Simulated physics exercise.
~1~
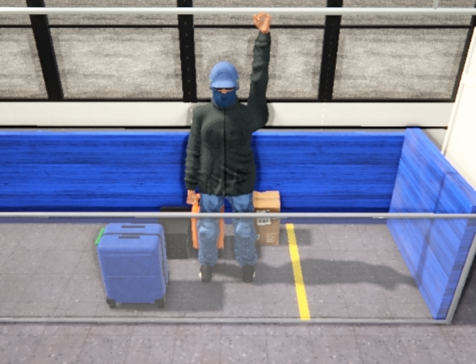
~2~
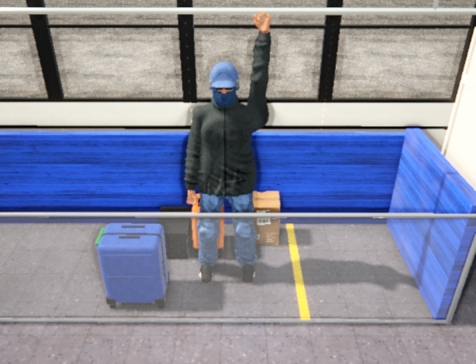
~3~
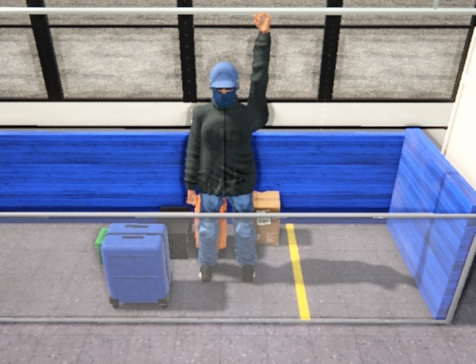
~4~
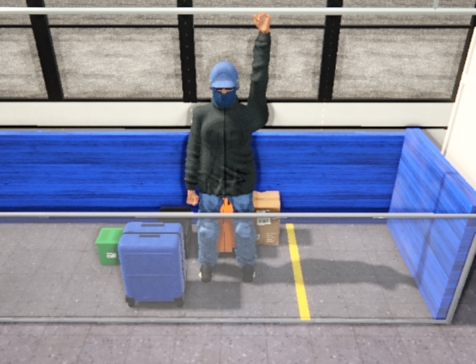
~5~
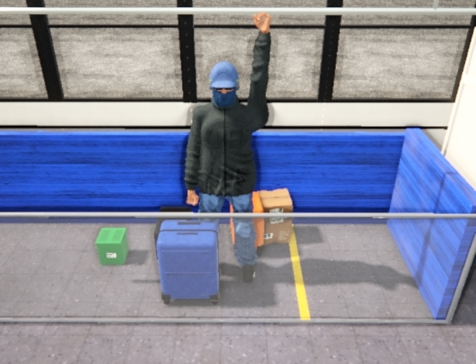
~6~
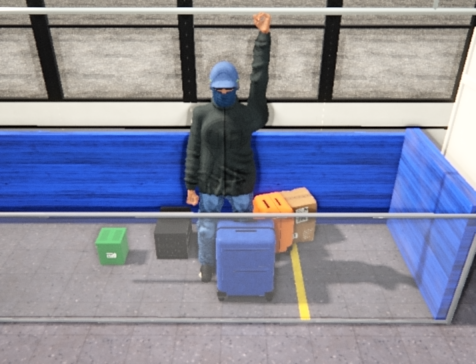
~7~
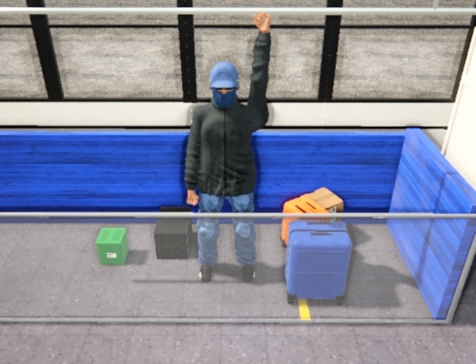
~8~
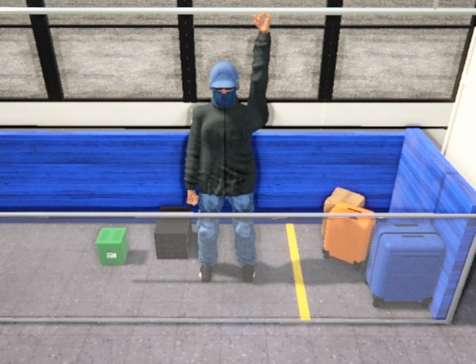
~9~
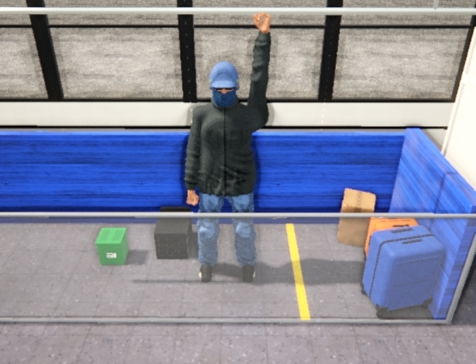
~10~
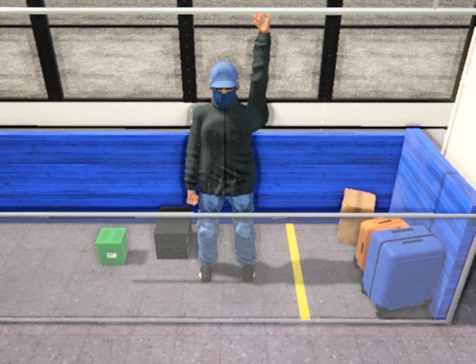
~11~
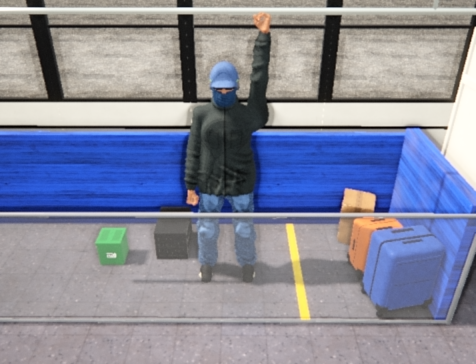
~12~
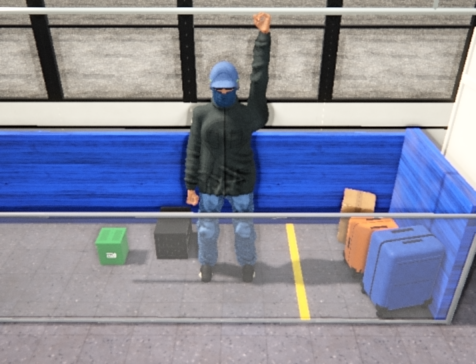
A big blue wheeled case stands at the left of a shuttle bay, while a masked person in a blue cap keeps one arm raised to the overhead rail. The case starts rolling right, uncovering a green tub, and passes in front of the person's legs. A smaller orange case and a brown piece of luggage also slide right, and all three cross the yellow line. The blue case reaches the right end and turns at an angle, with the orange one beside it. The orange case eases back slightly left, and the three settle there upright, while the green tub and black crate stay left of the line.
